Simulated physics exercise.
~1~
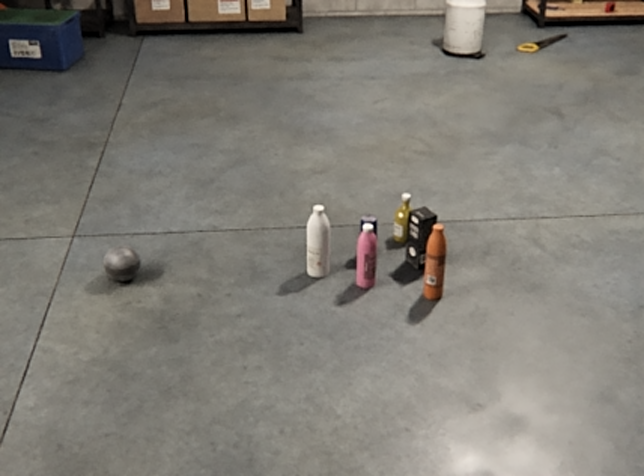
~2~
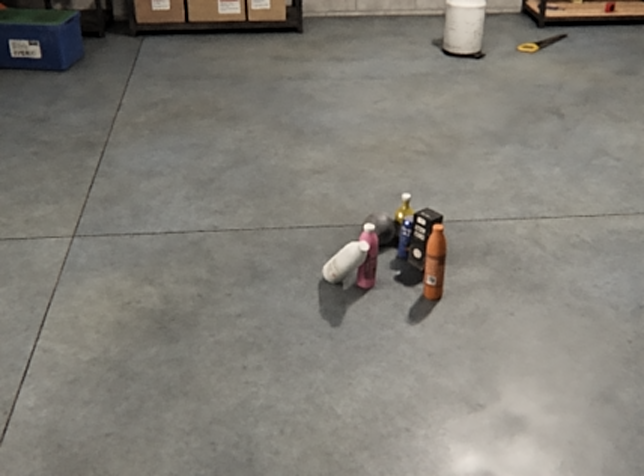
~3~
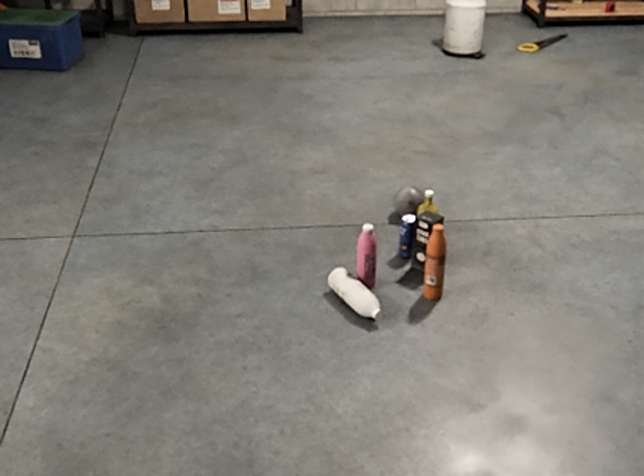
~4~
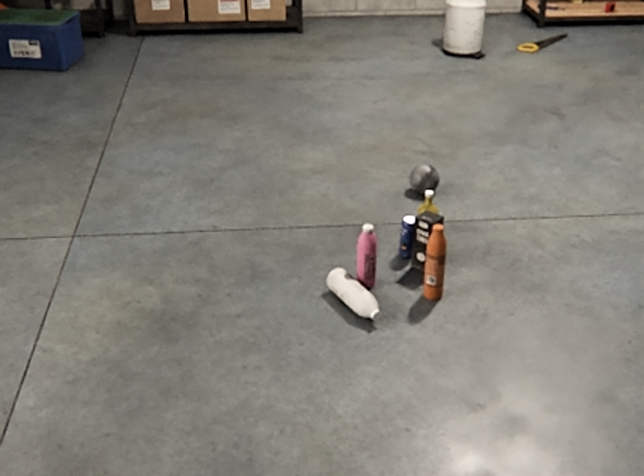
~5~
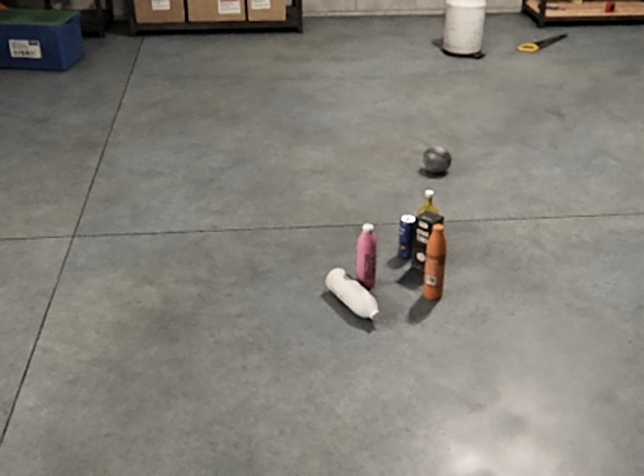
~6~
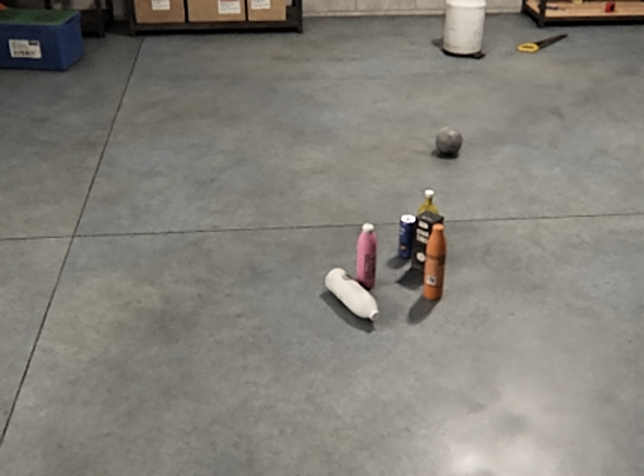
A grey ball rolls in from the left across a smooth concrete floor, seen from above in a workshop-like room with boxes and a blue bin at the back. Ahead of it stand a white bottle, a pink bottle, a small blue can, a yellow bottle, a black carton and an orange bottle. The ball strikes the white bottle, which tips and falls, and pushes the can to the right. It then shifts the yellow bottle rightward and veers away toward the back. At the end the white bottle lies in front, the others stand, and the ball is behind them.
